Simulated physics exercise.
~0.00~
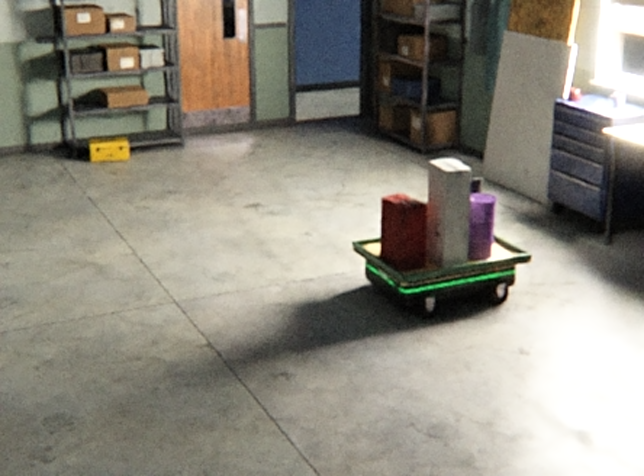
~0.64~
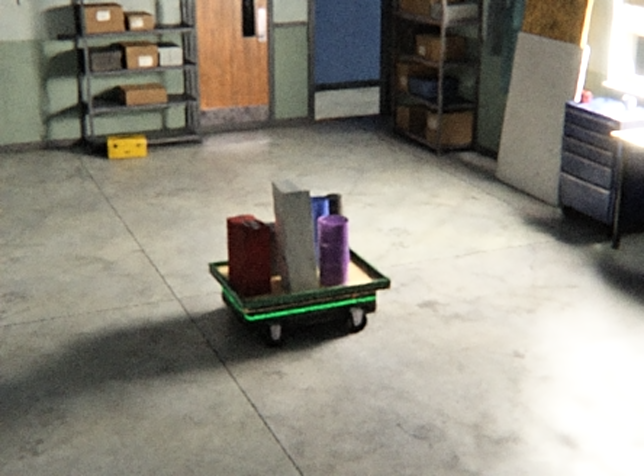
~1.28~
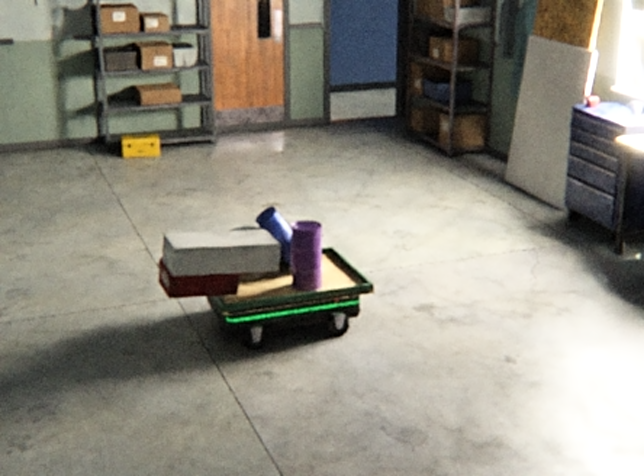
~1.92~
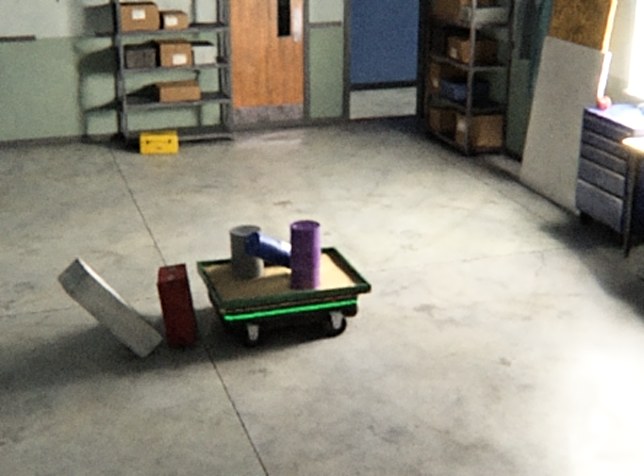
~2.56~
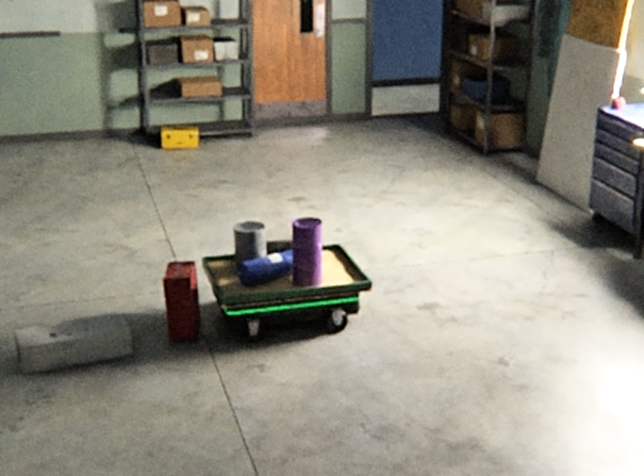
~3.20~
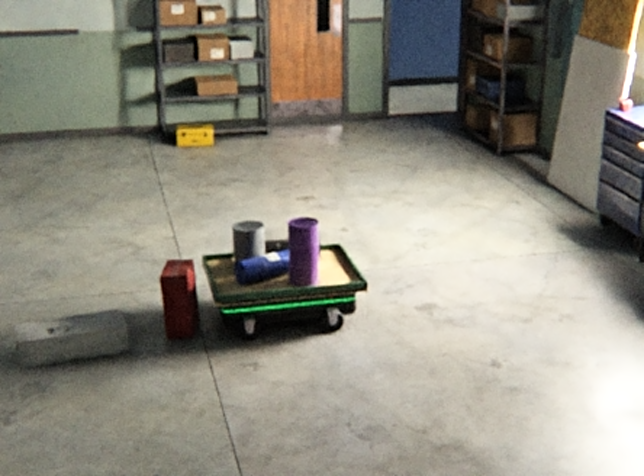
Wheeled cart rolling left across a workshop floor and stopping, white and red boxes tumbling off, purple canister staying upright on deck.
